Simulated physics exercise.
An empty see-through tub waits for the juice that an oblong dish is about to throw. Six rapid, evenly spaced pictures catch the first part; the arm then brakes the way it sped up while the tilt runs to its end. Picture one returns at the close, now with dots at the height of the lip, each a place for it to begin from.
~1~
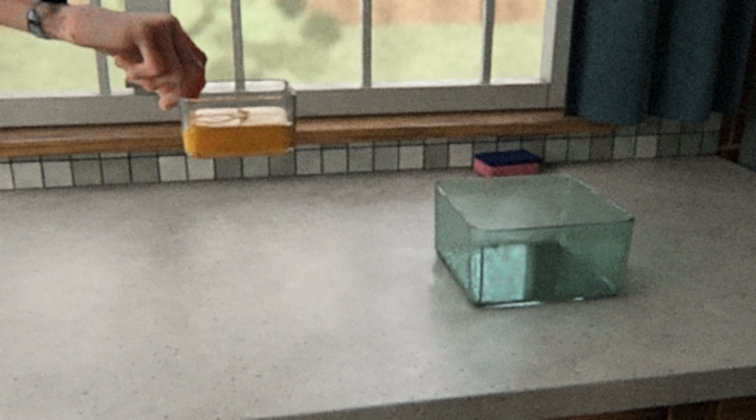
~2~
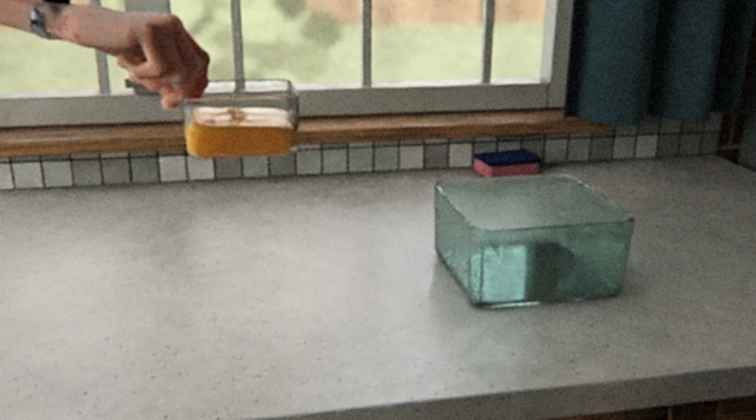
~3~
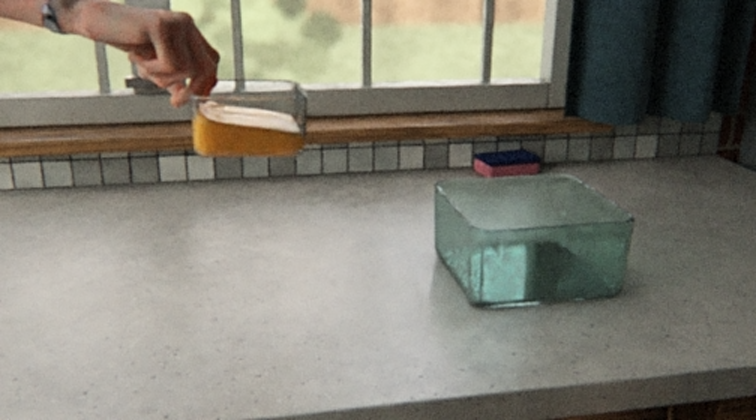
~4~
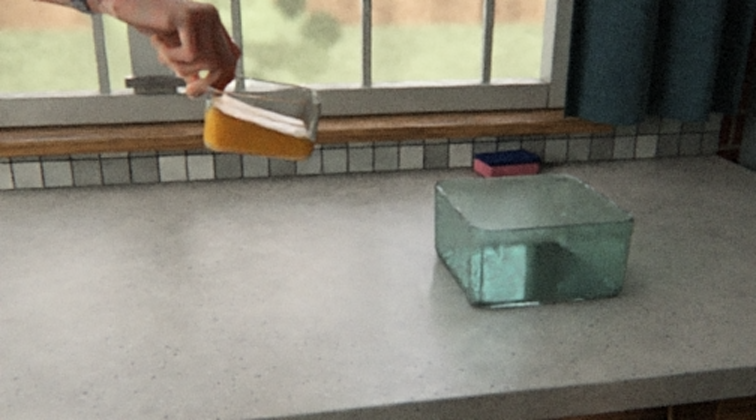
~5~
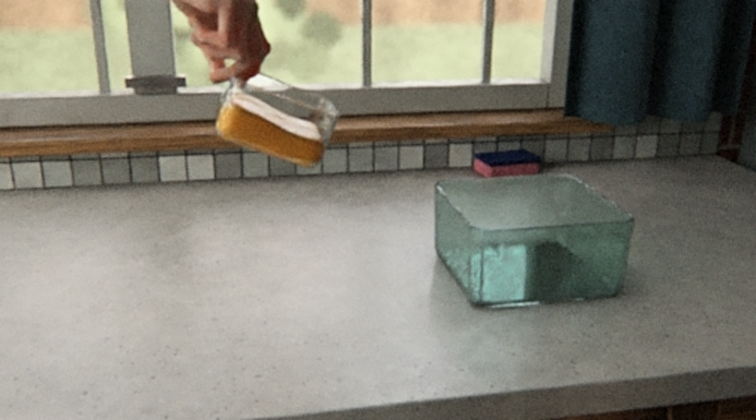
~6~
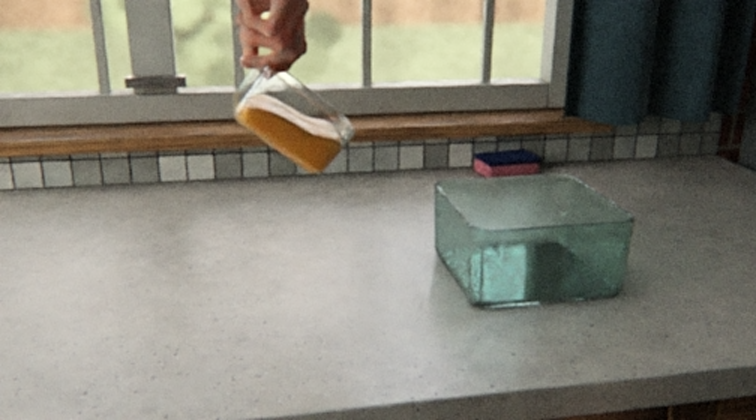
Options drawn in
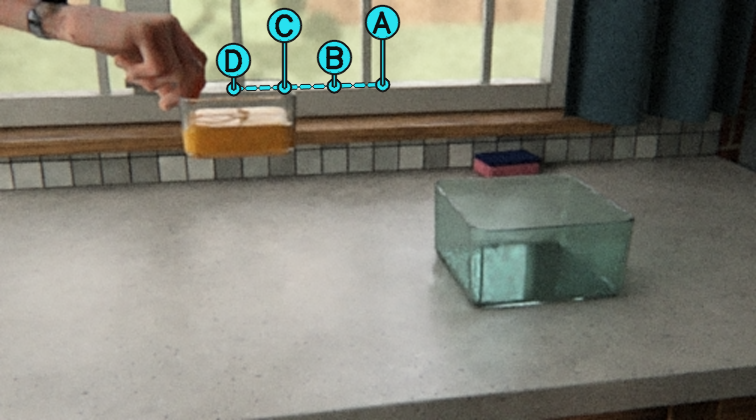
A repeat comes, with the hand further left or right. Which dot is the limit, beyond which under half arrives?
Go for B.
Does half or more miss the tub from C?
Yes, that goes wrong.
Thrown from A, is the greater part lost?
No, that is safe.
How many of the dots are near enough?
Two.
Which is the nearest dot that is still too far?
It is C.
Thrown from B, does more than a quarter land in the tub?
Yes, clearly.
On the marked copy, A at (382, 84); B at (334, 85); C at (284, 87); D at (233, 88).
Choosing A, about 81 % lands in the tub, 4 % falls short and 16 % goes beside or beyond.
Choosing B, about 82 % lands in the tub, 9 % falls short and 9 % goes beside or beyond.
Choosing C, about 6 % lands in the tub, 89 % falls short and 4 % goes beside or beyond.
Choosing D, about 0 % lands in the tub, 100 % falls short.
